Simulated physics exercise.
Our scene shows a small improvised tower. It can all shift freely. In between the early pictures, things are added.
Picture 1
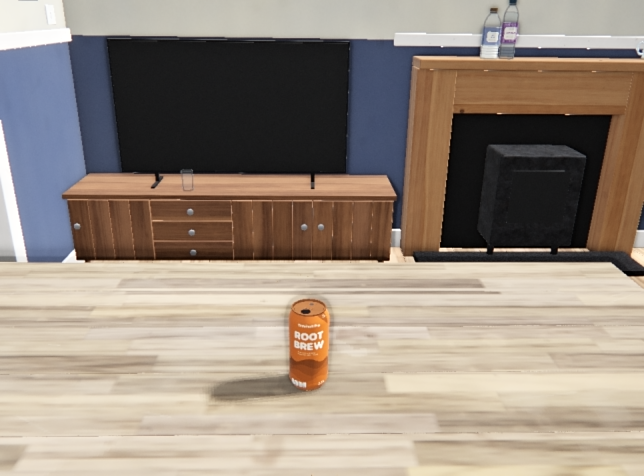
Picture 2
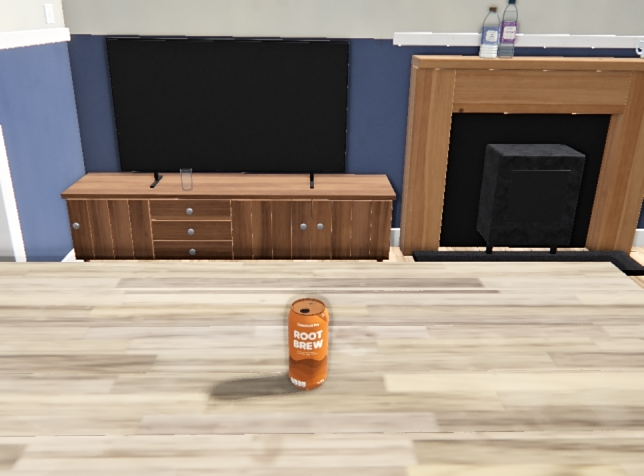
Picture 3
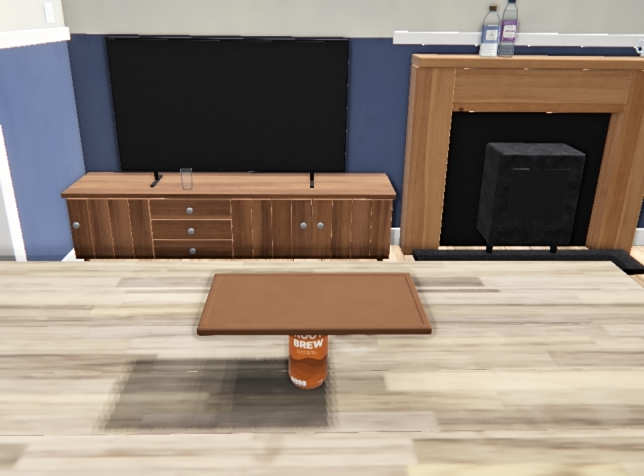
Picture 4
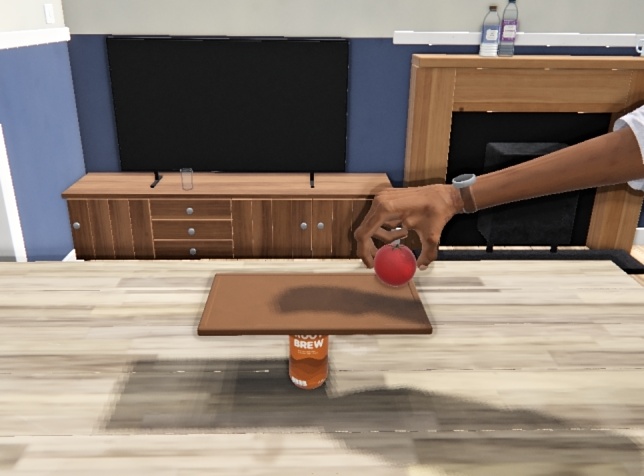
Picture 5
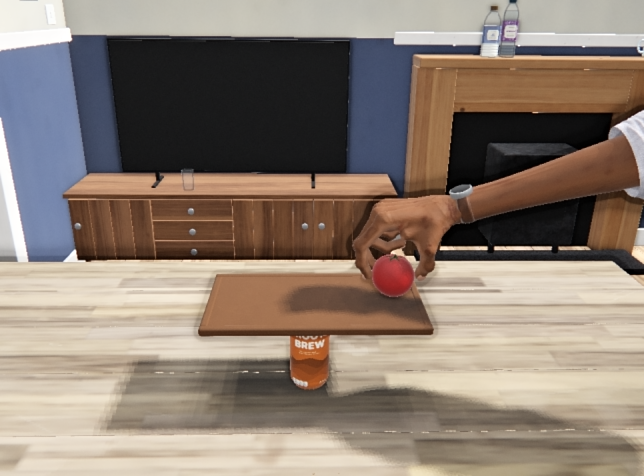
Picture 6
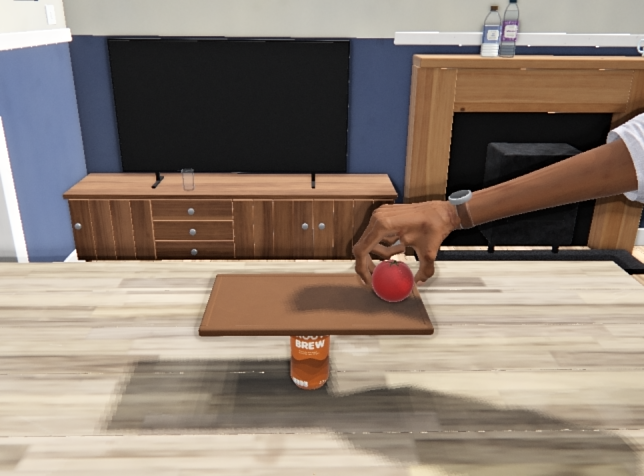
The clip shows an orange root brew can on a wooden table; a flat brown lid appears on top of it, then a hand from the right lowers a red tomato onto the lid's right side and keeps holding it.
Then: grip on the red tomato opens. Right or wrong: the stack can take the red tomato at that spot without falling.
Wrong.
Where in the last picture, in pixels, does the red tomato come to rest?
I'd say around (468, 367) in the last view.
Then, 0.30 s later than the last frame, red tomato now fallen; brown lid tilted by 45°.
Then, 0.60 s later than the last frame, brown lid tilted by 52°.
Then, 1.00 s later than the last frame, brown lid now fallen.
When it is over, fallen, brown lid and red tomato; orange can as before. End places, in pixels of the last picture, red tomato near (468, 367). The stack loses its balance.
